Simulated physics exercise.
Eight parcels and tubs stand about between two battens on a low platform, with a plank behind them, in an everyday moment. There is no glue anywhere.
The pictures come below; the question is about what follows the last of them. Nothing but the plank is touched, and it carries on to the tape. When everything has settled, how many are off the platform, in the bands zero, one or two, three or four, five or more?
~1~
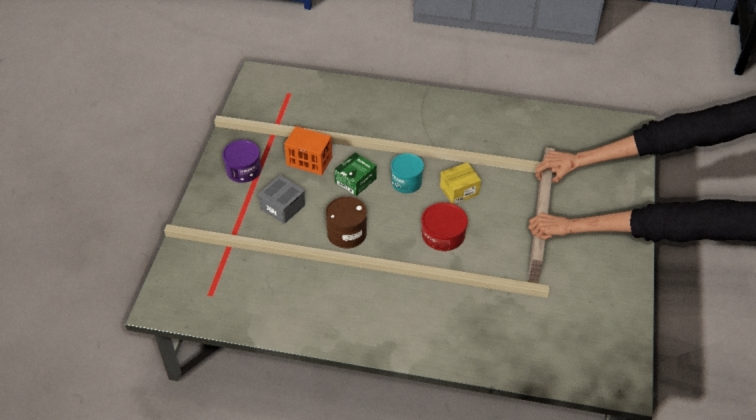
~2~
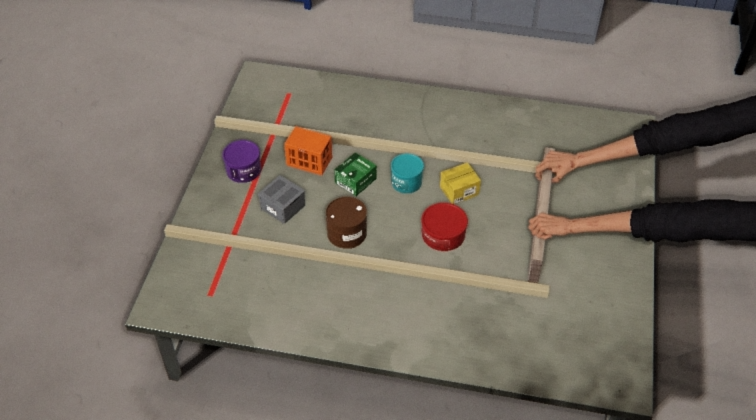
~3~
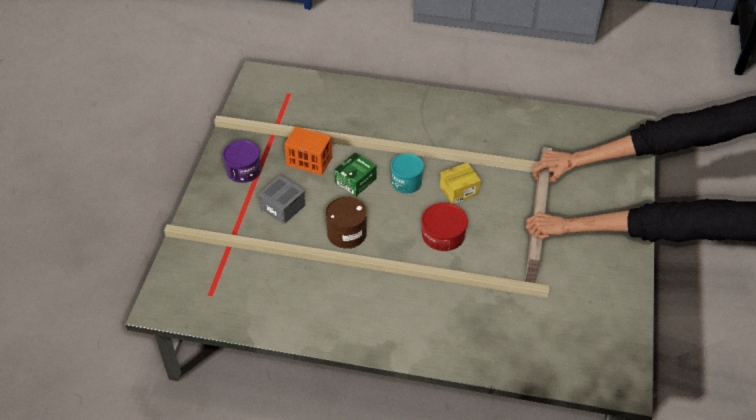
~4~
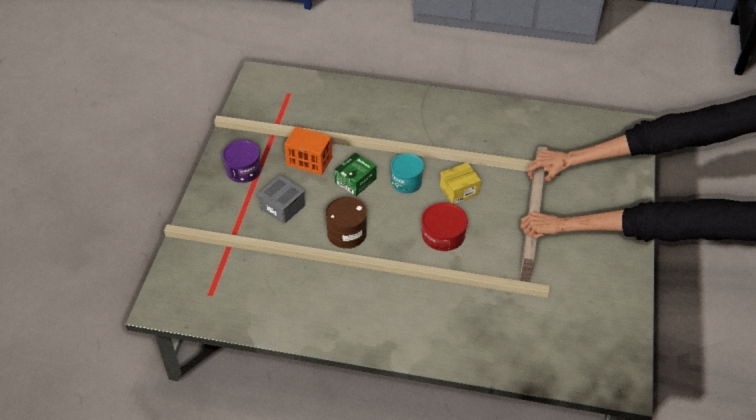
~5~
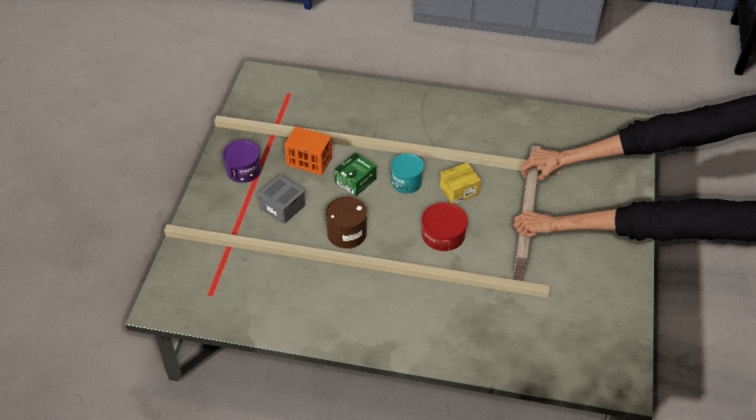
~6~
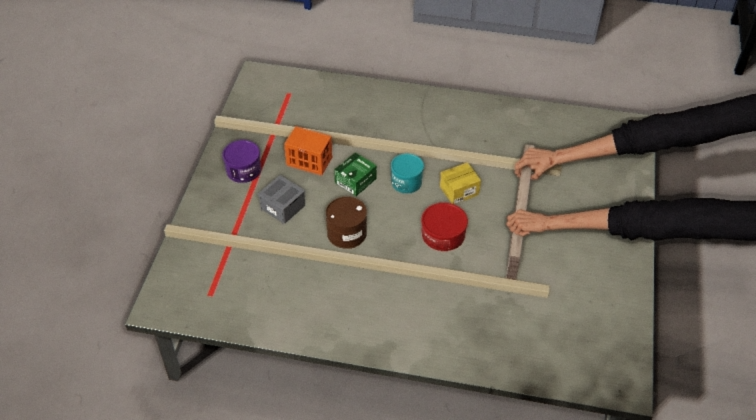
The tally of falls will come to a mere one or two.
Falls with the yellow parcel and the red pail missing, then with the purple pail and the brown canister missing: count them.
The count is 0 in one try and 1 in the other, in that order.
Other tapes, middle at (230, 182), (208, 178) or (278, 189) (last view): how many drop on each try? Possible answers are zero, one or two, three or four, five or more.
Five or over; five or more; none at all.
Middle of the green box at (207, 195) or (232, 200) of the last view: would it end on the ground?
Taking them in order, it gets knocked off and then gets knocked off.
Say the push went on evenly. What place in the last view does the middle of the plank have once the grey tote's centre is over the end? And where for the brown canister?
Points: About (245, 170) and about (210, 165).
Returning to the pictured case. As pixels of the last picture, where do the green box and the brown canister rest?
They finish at roughly (208, 163) and (217, 212) respectively.
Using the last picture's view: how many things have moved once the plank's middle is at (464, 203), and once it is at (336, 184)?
I get 2 at the one place and 7 at the other.
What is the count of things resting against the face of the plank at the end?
It adds up to 3.
Early on, none off yet; purple pail at rest near (243, 162); grey tote at rest near (282, 200); orange crate at rest near (308, 151).
Finally, the number that fall off is one or two; lost, orange crate and purple pail.
